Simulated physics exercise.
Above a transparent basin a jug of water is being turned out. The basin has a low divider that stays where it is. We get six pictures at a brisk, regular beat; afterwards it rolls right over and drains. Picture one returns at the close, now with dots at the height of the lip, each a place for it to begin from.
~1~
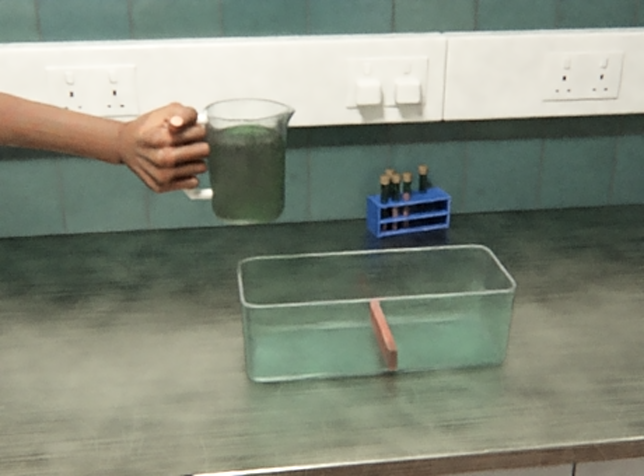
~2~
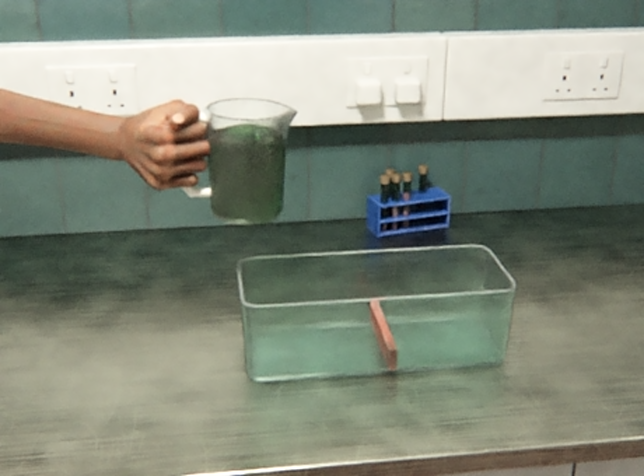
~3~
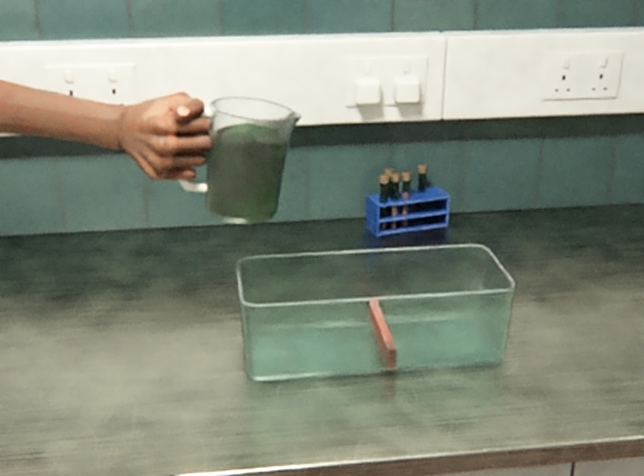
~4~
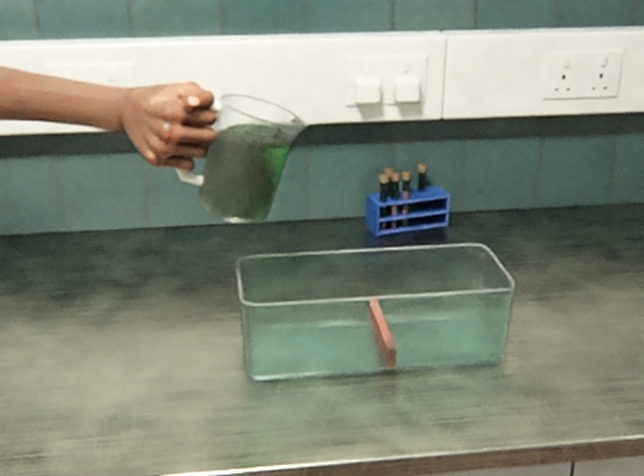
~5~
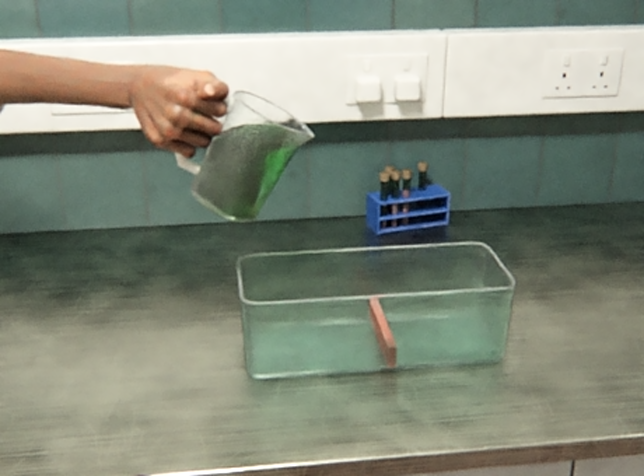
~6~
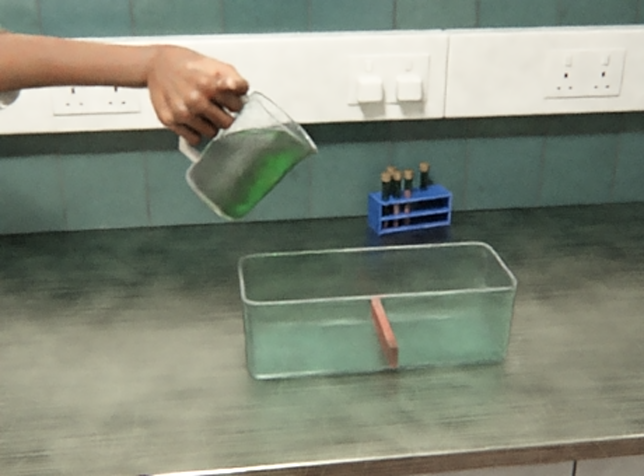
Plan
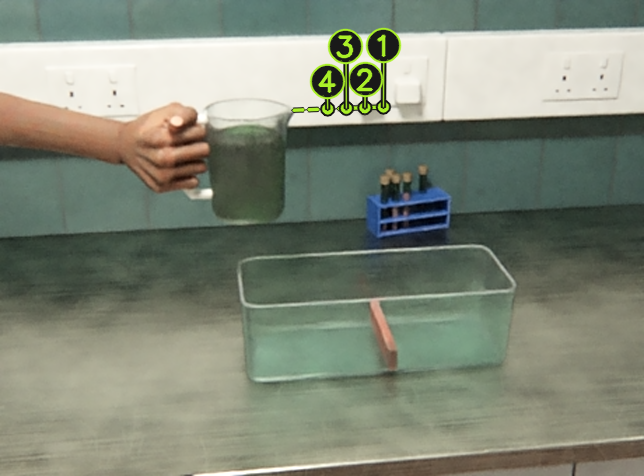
A hand held a clear jug of dark greenish water upright above a see-through basin with a low reddish divider, then tilted it steadily to the right, with no water leaving the jug.
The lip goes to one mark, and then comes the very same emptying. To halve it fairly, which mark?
Choose 4.
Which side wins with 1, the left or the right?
The right side.
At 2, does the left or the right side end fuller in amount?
More ends on the right.
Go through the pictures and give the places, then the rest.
In the first picture, upright, lip at (294, 110); basin from (247, 379) to (505, 360); top of the wall at (383, 325); nothing has left yet.
In the second picture, upright, lip at (295, 111); nothing has left yet.
In the third picture, tipped about 8°, lip at (300, 115); nothing has left yet.
In the fourth picture, tipped about 17°, lip at (306, 123); nothing has left yet.
In the fifth picture, tipped about 29°, lip at (312, 135); nothing has left yet.
In the sixth picture, tipped about 43°, lip at (317, 151); nothing has left yet.
In lime, 1 at (383, 107); 2 at (364, 107); 3 at (346, 108); 4 at (327, 109).
If 1 is chosen, about 14 % ends left of the wall and 82 % right of it; 4 % is lost outside.
If 2 is chosen, about 11 % ends left of the wall and 86 % right of it; 3 % is lost outside.
If 3 is chosen, about 18 % ends left of the wall and 79 % right of it; 3 % is lost outside.
If 4 is chosen, about 48 % ends left of the wall and 51 % right of it.
